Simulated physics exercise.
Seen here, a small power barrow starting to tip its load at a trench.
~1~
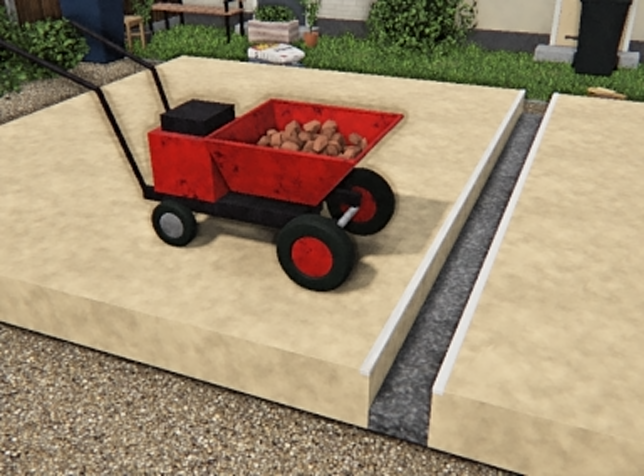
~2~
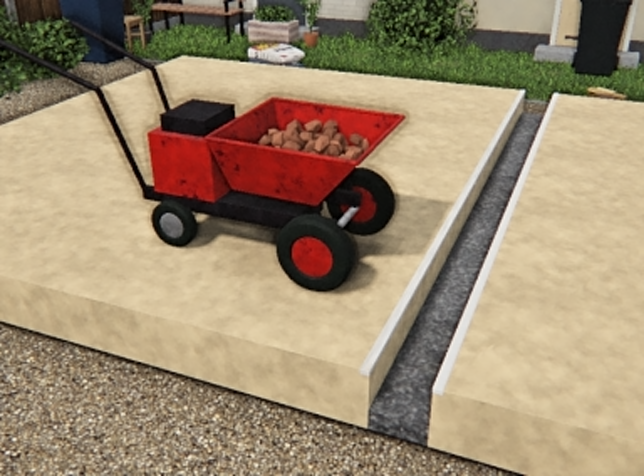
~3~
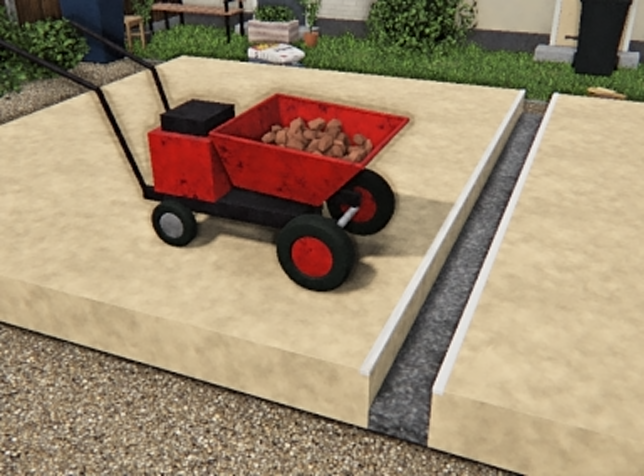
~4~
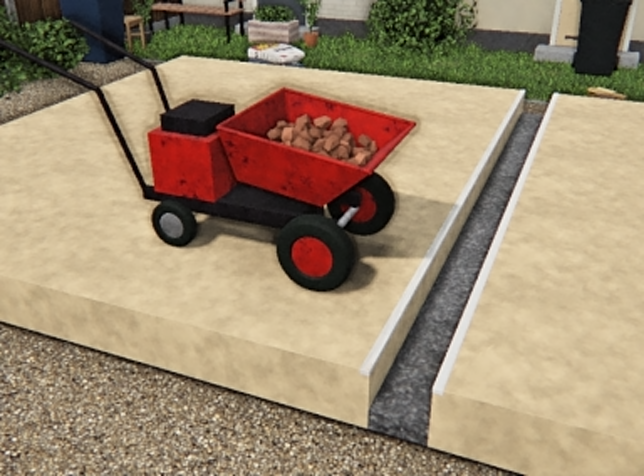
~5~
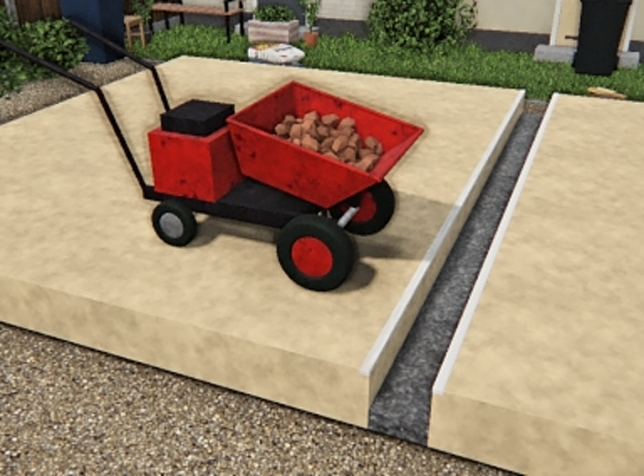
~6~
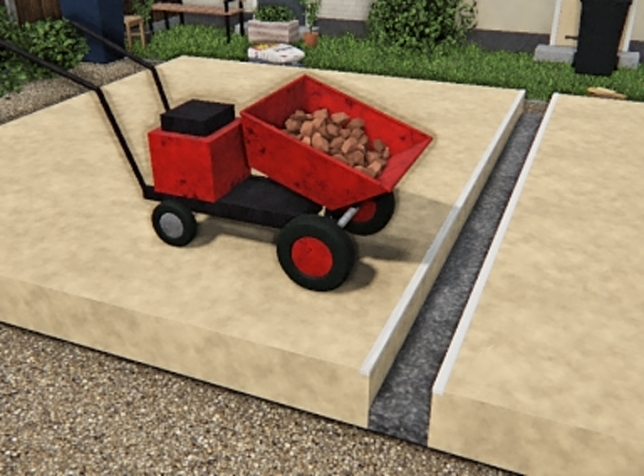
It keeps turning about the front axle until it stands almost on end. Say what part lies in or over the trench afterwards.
Between the edges lies over half of the load.
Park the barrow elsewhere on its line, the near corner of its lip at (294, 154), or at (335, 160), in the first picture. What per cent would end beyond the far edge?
First some 0, then 0 per cent.
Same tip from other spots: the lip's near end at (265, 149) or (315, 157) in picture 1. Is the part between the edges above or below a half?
In turn: Not half; over half.
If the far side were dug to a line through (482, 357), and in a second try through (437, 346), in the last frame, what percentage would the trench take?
About 100 and 60 per cent.
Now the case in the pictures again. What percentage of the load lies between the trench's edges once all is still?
Some 85 per cent.
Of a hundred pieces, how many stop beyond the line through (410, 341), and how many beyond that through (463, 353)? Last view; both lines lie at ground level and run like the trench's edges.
The first gives 80 %, the second 10 %.
Shortly afterwards, skip tipped steeply; the whole lot in the skip.
Next, skip tipped right over; the bulk in the skip; a little in or heaped over the trench; only a few beyond it.
Some moments later, skip tipped right over; a little in the skip; the bulk in or heaped over the trench; a little beyond it.
In the end, skip tipped right over; the bulk in or heaped over the trench; a little beyond it.
